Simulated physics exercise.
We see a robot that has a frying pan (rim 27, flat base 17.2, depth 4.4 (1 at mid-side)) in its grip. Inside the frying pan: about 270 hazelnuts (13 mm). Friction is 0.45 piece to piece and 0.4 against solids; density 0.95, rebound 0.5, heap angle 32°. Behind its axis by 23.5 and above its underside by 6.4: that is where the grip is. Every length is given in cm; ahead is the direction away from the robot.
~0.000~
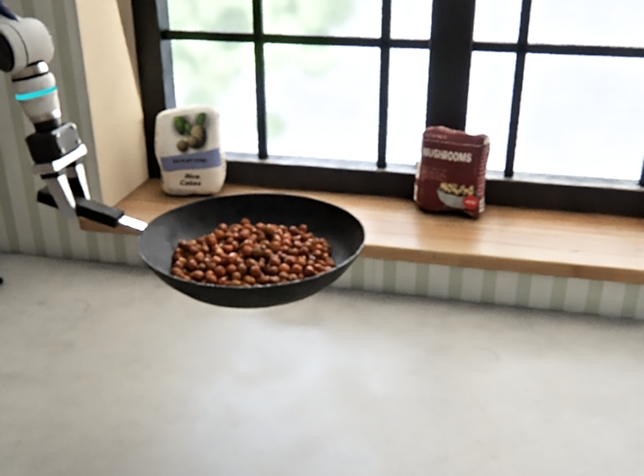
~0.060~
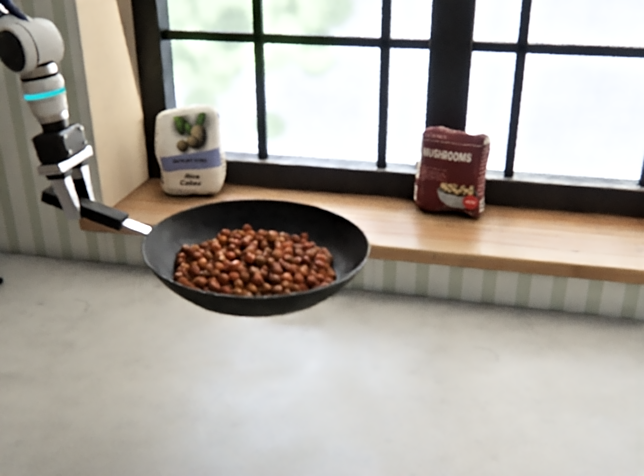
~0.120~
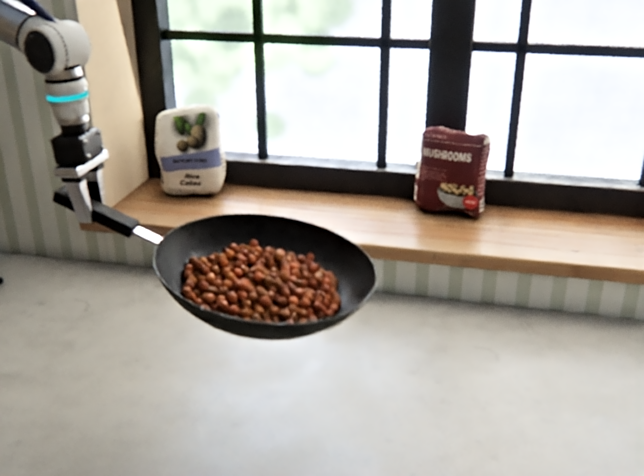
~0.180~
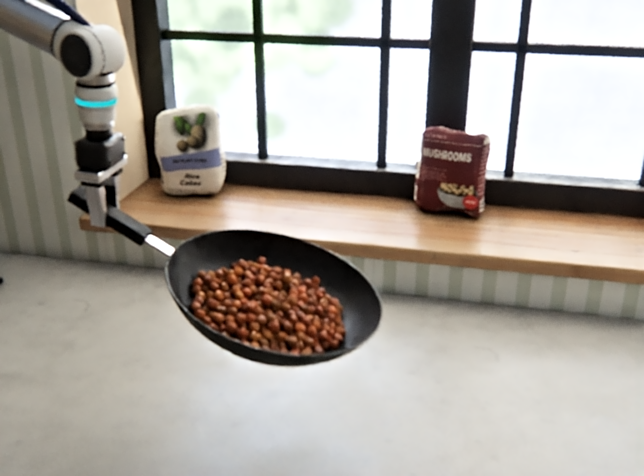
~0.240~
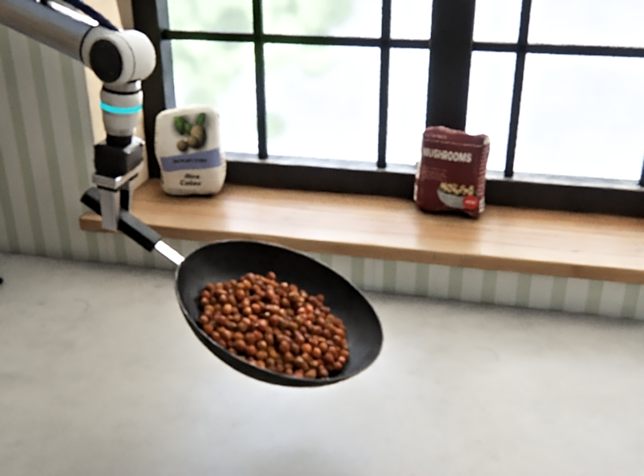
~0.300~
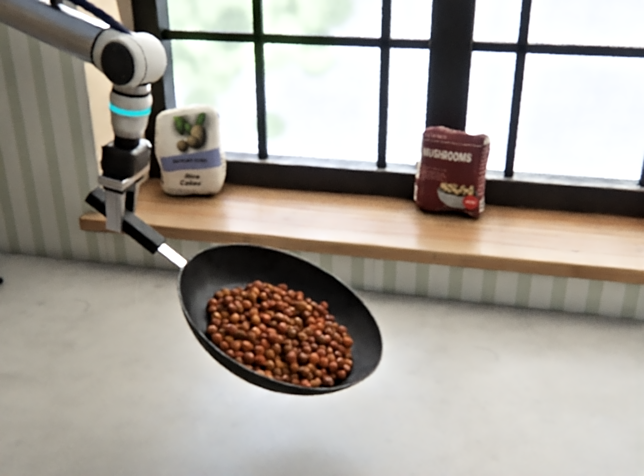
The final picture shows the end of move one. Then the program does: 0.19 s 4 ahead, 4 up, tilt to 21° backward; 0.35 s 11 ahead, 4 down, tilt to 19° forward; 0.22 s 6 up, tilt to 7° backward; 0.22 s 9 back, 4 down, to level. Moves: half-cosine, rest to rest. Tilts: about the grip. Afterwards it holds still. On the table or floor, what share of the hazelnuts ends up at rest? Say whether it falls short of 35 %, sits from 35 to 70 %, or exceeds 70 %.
It exceeds 70 %.
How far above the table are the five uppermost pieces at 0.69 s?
Somewhere around 67 centimetres high.
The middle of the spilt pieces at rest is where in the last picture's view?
About (570, 467).
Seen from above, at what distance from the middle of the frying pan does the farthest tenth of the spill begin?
Some 90 cm from the centre.
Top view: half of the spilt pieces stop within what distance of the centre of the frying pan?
Estimate: Near 34 cm.
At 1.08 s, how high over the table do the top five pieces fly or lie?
Some 53 cm.
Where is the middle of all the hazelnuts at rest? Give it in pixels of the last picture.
Their centre ends up roughly at (539, 461) in the final picture.
After 0.69 s, tilted 4° forward, highest piece 69 above the table; 20 in the frying pan, 254 in flight or on a rim.
After 1.08 s, tilted 7° backward, highest piece 57 above the table; 153 on the table or floor, 89 in the frying pan, 32 in flight or on a rim.
After 1.48 s, level, highest piece 40 above the table; 182 on the table or floor, 37 in the frying pan, 55 in flight or on a rim.
After 2.53 s, level, highest piece 26 above the table; 237 on the table or floor, 37 in the frying pan.
In the end, 237 on the table or floor, 37 in the frying pan. That is 86 % on the table or floor.
